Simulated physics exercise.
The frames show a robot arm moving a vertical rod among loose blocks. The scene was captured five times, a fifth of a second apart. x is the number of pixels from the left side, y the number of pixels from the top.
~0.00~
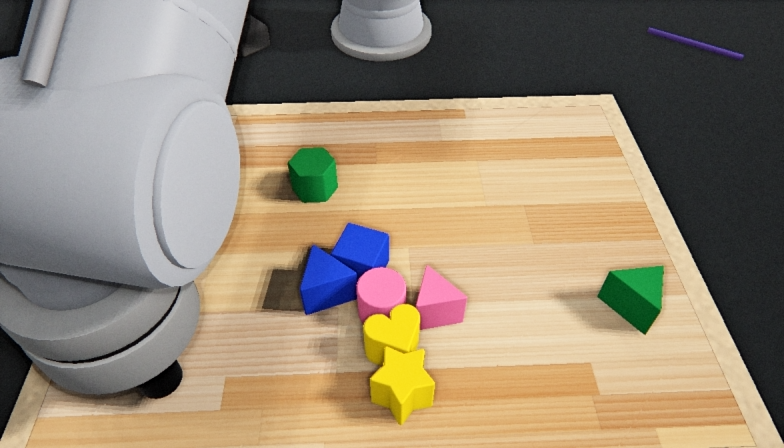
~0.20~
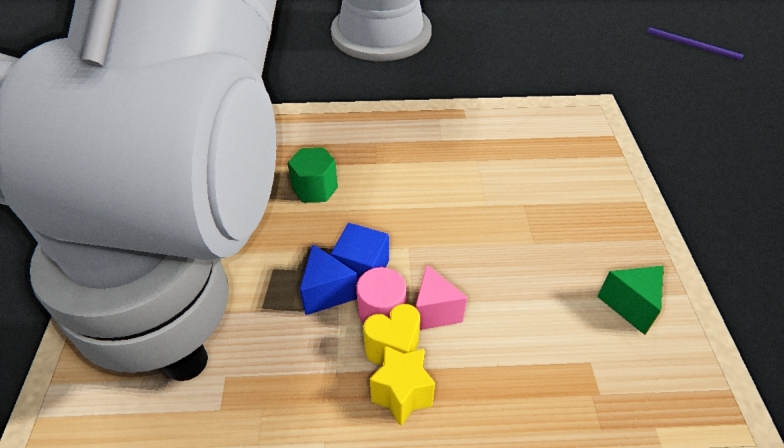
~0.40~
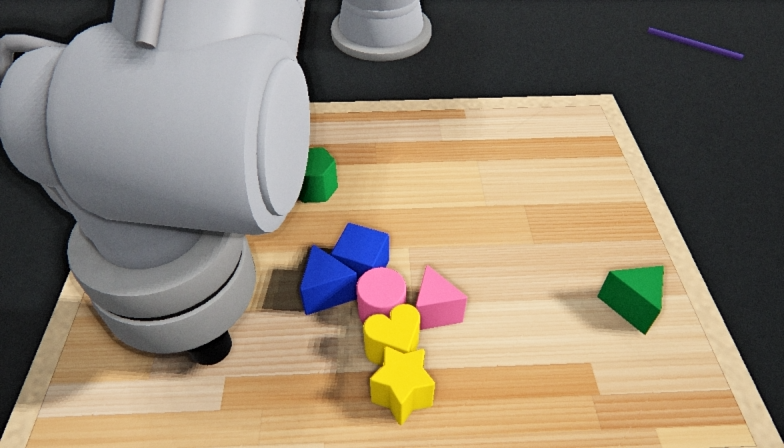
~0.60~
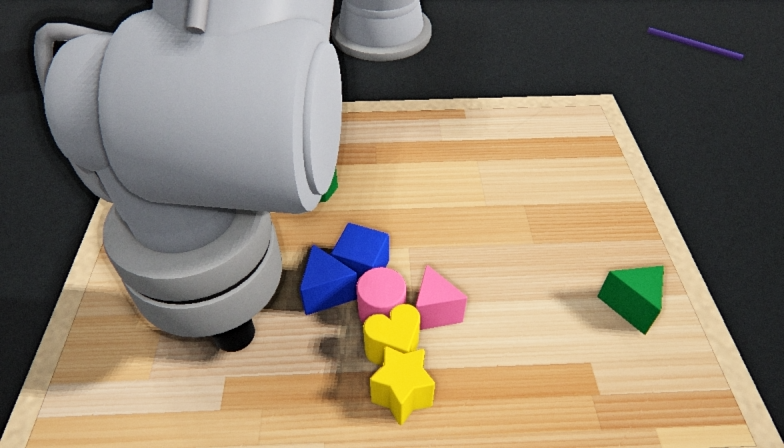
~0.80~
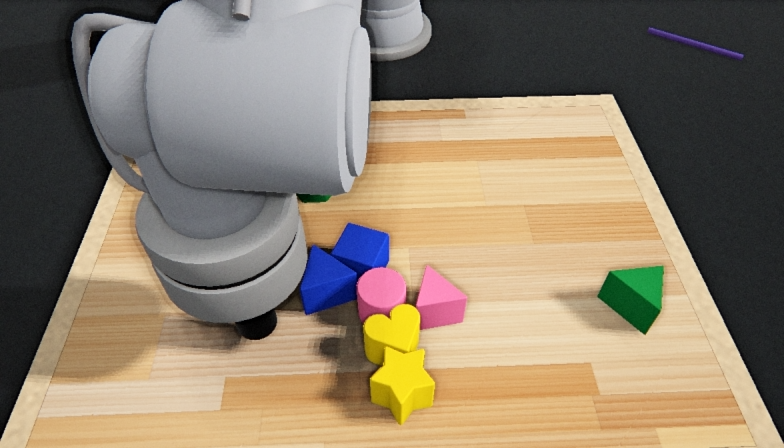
On a wooden board scattered with blue, pink, yellow and green blocks, a bulky gray robot arm moved steadily right from the left side, its dark tip nearing the blue blocks, while every block stayed still.
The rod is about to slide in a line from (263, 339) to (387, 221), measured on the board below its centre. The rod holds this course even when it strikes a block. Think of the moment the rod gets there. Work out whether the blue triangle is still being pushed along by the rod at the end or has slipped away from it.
When the path is over, you would find the blue triangle off to the side or behind the rod.
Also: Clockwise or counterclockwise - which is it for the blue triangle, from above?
The block turns clockwise.
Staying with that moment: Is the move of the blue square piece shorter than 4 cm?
I'd say no.
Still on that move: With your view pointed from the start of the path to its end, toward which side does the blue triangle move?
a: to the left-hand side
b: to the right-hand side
The correct letter is b.
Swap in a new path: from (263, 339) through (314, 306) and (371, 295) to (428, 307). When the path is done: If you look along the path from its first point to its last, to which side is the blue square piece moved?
So, looking from the first point of the path to the last, the blue square piece moves leftwards.
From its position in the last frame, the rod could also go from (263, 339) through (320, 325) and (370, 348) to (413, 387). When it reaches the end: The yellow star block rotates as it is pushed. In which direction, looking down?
Clockwise, looking down.
On the path given first. One third of the way, rod at (306, 277); blue triangle at (340, 261), turned 15° anticlockwise; blue square piece at (370, 236).
Two thirds of the way, rod at (348, 238); blue triangle at (381, 237); blue square piece at (408, 216), turned 20° clockwise.
At the end, rod at (387, 204); blue triangle at (394, 231), turned 25° clockwise; blue square piece at (429, 208), turned 60° clockwise; pink circle unmoved.
